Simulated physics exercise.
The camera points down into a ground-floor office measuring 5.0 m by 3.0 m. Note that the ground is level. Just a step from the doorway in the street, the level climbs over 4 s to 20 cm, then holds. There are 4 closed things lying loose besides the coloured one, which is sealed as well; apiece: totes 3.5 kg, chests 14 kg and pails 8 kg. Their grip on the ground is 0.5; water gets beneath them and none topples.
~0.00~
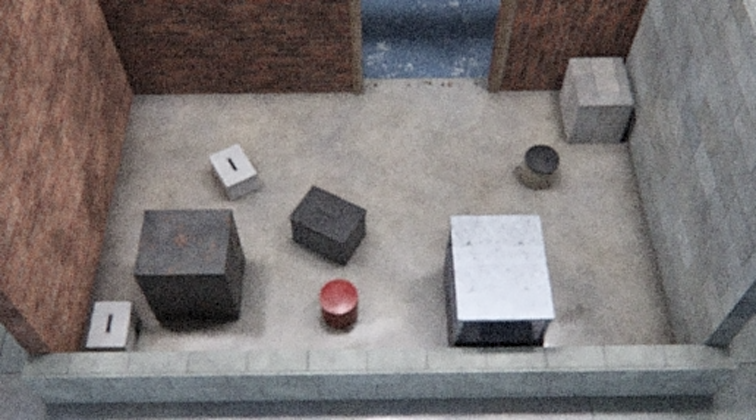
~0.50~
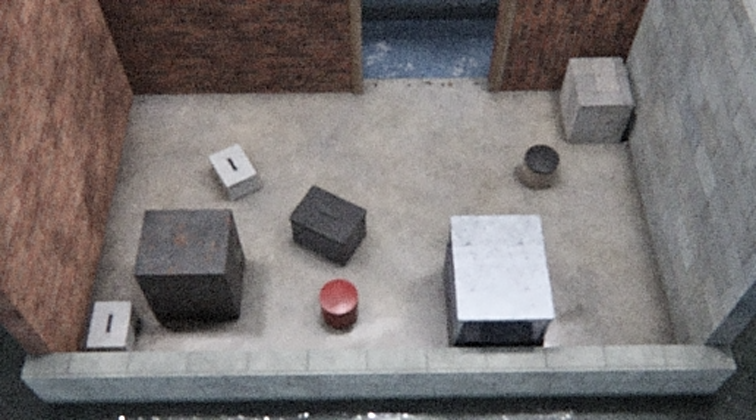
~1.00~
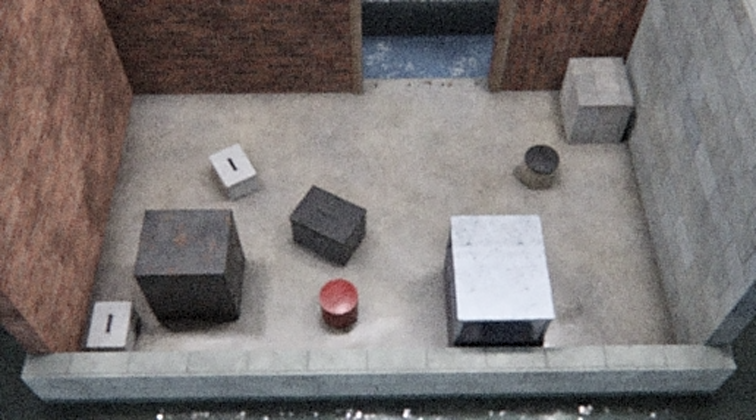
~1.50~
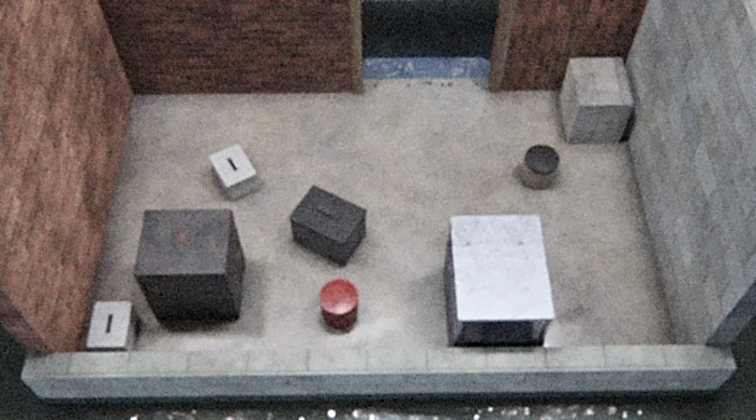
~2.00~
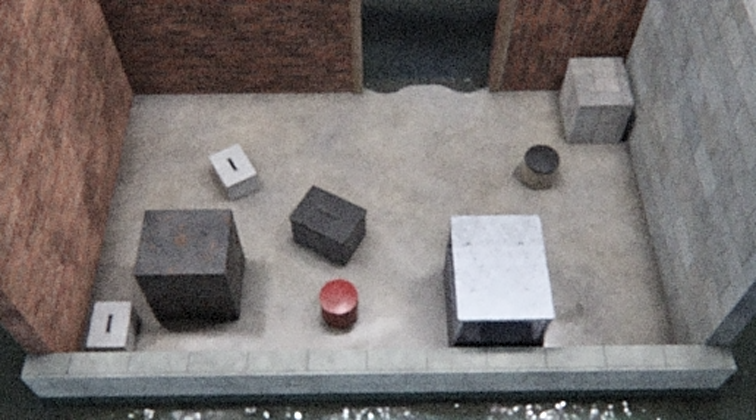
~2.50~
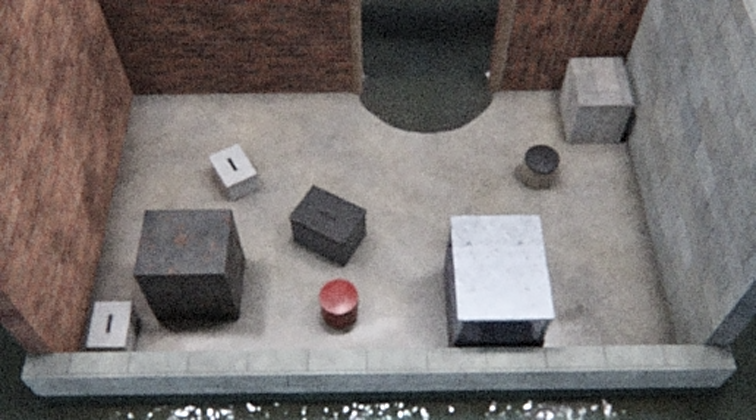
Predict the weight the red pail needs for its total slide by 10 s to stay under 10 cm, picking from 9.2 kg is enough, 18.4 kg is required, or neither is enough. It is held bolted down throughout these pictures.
Pretty sure it takes the high figure.
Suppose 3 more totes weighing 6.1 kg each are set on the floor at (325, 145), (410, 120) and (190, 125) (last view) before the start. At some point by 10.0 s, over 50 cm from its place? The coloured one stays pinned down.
Listed in turn, they go beneath the bar, over the bar, beneath the bar.
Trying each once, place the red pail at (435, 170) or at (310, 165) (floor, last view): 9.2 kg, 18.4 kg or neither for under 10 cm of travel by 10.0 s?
Heavier load only; any load.
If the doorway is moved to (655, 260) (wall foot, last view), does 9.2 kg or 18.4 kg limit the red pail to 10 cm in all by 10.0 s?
Moved there, the light choice works.
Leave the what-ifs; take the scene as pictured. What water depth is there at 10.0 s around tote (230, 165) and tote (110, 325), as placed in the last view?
I'd put it at 4 cm and 8 cm respectively.
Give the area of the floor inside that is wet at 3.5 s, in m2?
Around 2.5 m2 of it.
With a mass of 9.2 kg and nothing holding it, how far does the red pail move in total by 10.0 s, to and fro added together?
Some 60 centimetres of travel in total.
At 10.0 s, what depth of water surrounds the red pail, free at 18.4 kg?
Something like 12 centimetres.
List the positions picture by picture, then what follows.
In the first picture, the red pail at (339, 296), on the bottom; 0.0 m2 under water; 0 of 5 have shifted.
In the second picture, the red pail at (339, 296), on the bottom; 0.0 m2 under water; 0 of 5 have shifted.
In the third picture, the red pail at (339, 296) rests on the ground; 0.0 m2 under water; 0 of 5 have shifted.
In the fourth picture, the red pail at (339, 296), on the bottom; water covers 0.0 m2; 0 of 5 have shifted.
In the fifth picture, the red pail at (339, 296) rests on the ground; 0.0 m2 under water; 0 of 5 have shifted.
In the sixth picture, the red pail at (339, 296), on the bottom; 0.5 m2 under water; 0 of 5 have shifted.
After 3.5 s the red pail would be 0 cm from its start with 9.2 kg and 0 cm from its start with 18.4 kg; 0 cm of water round it then.
After 4.5 s the red pail would be 0 cm from its start with 9.2 kg and 0 cm from its start with 18.4 kg; 1 cm of water round it then.
After 7.0 s the red pail would be 13 cm from its start with 9.2 kg and 0 cm from its start with 18.4 kg; 8 cm of water round it then.
After 10.0 s the red pail would be 55 cm from its start with 9.2 kg and 0 cm from its start with 18.4 kg; 12 cm of water round it then.
